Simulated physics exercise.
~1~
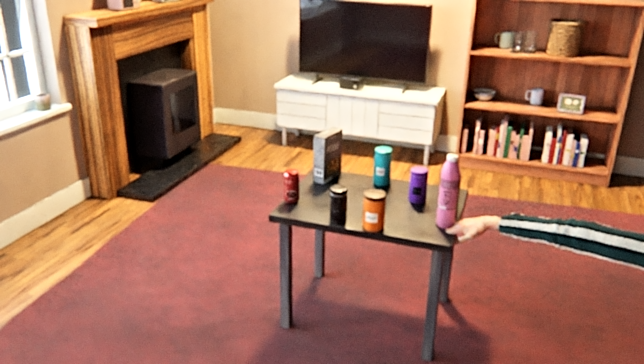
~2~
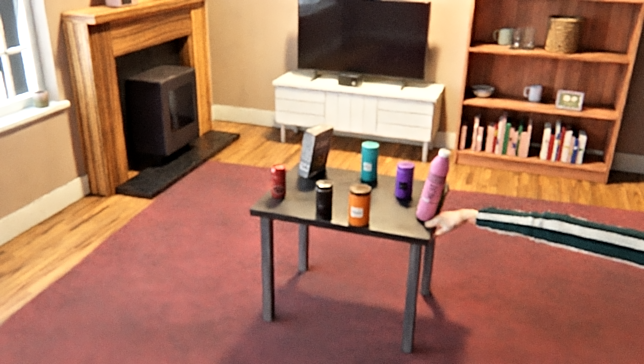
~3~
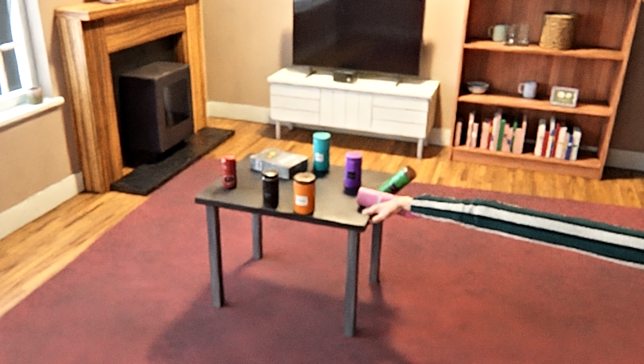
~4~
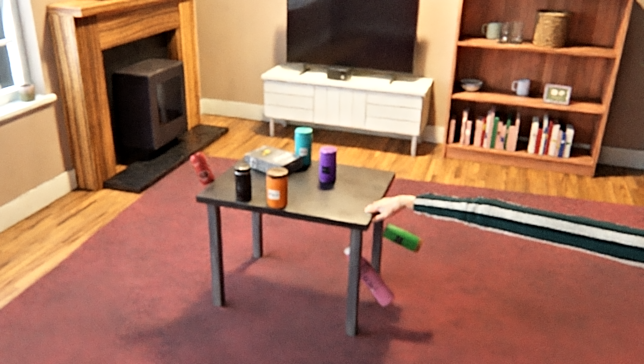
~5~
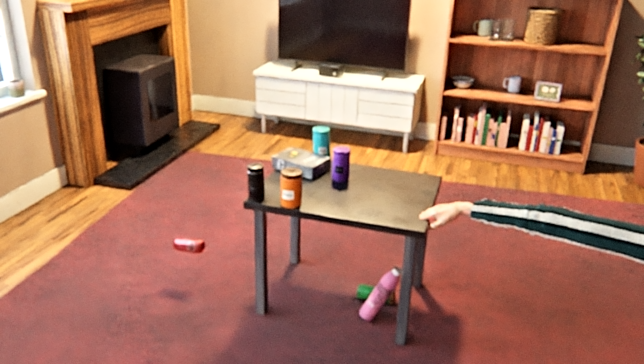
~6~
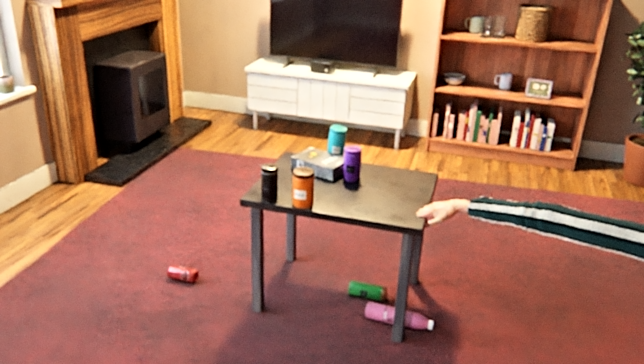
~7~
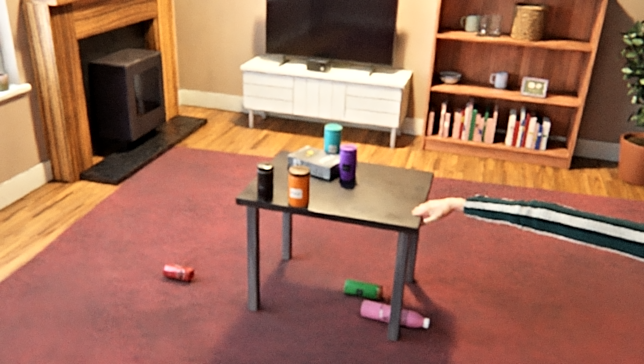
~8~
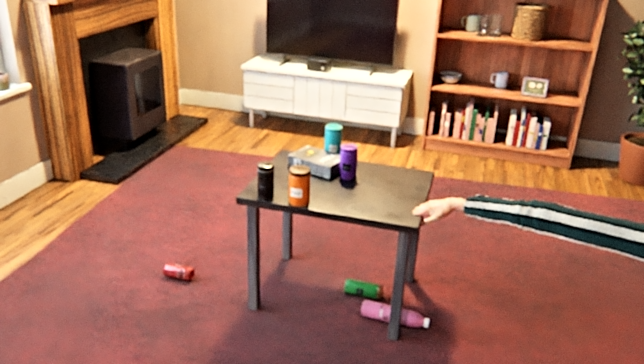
A hand jolts a small table, and three containers topple off onto the red carpet.
